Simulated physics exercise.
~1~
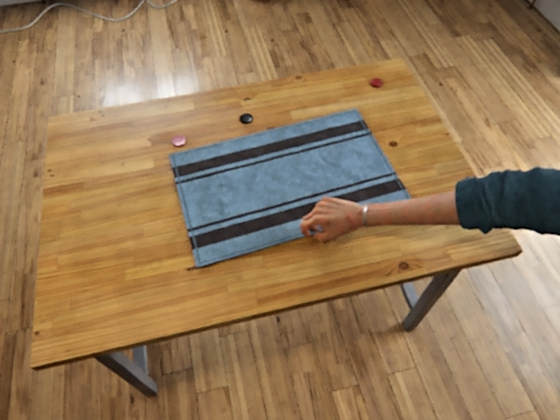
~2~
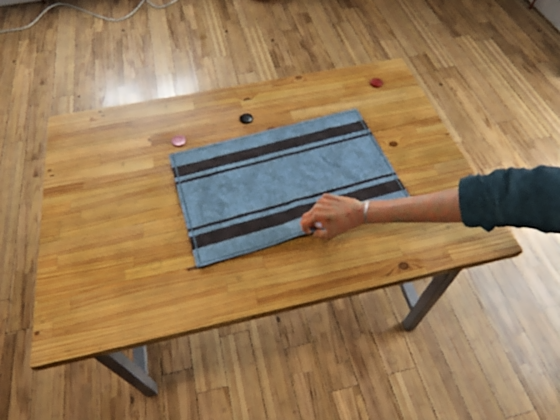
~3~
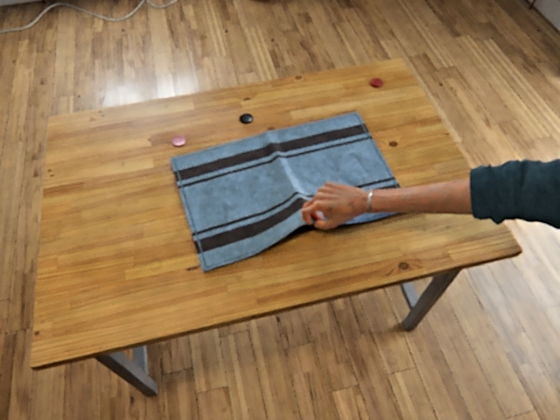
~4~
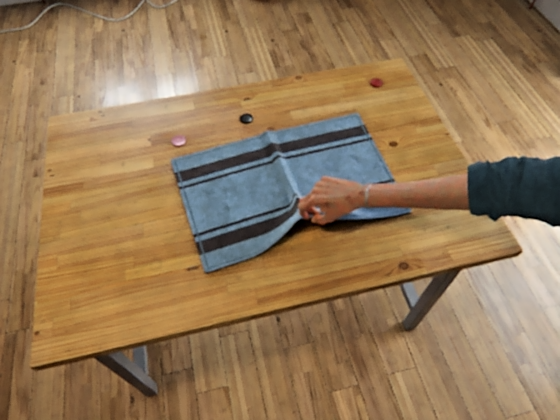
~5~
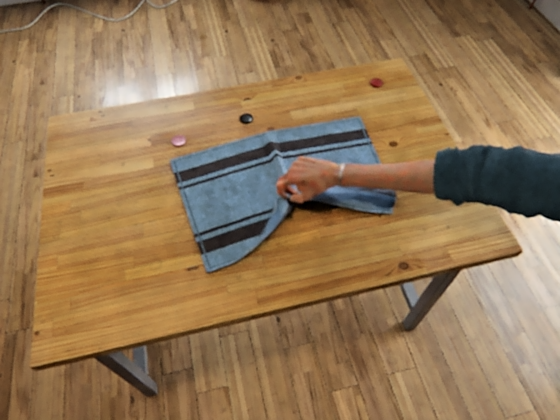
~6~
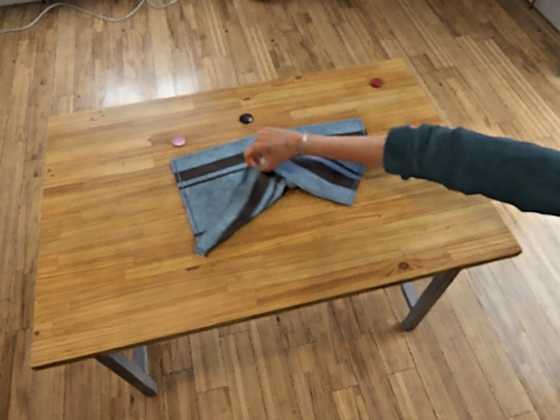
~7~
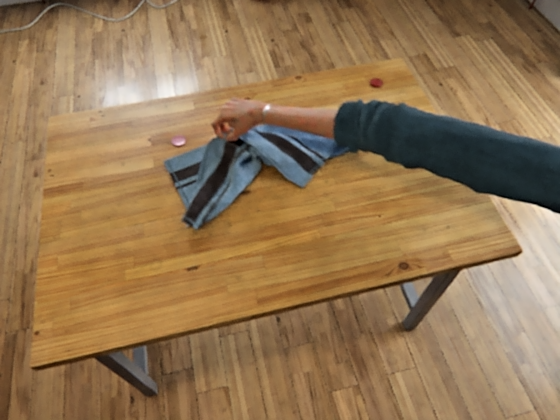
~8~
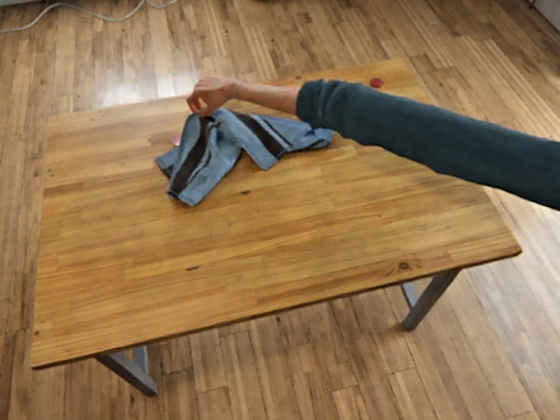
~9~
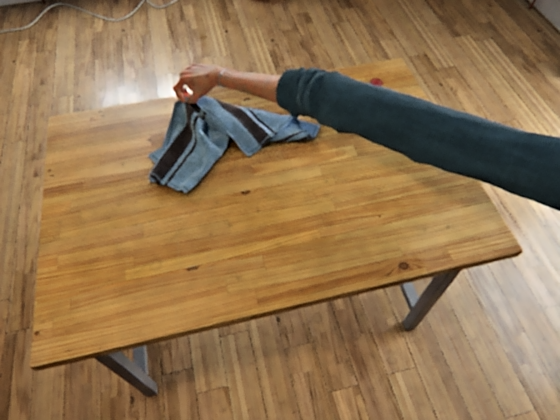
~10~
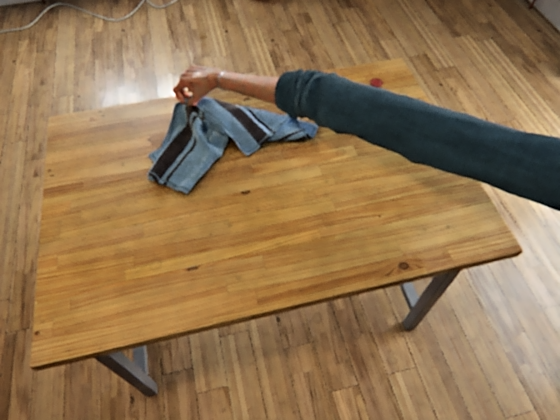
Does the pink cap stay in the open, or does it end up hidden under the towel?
The pink cap ends up hidden under the towel. The black button is covered too, while the red cap remains in the open.
At the start, a blue-grey hand towel with dark stripes lies flat on a wooden table, with a pink cap, a black button and a red cap beyond it, while a hand reaches in from the right and grips its near edge. The hand pulls up a fold, and the cloth creases towards its middle. It then draws the towel up and to the left, twisting and bunching it as it slides over the pink cap and the black button. Finally the towel rests crumpled near the far left edge, the hand still at its tip and the red cap uncovered.
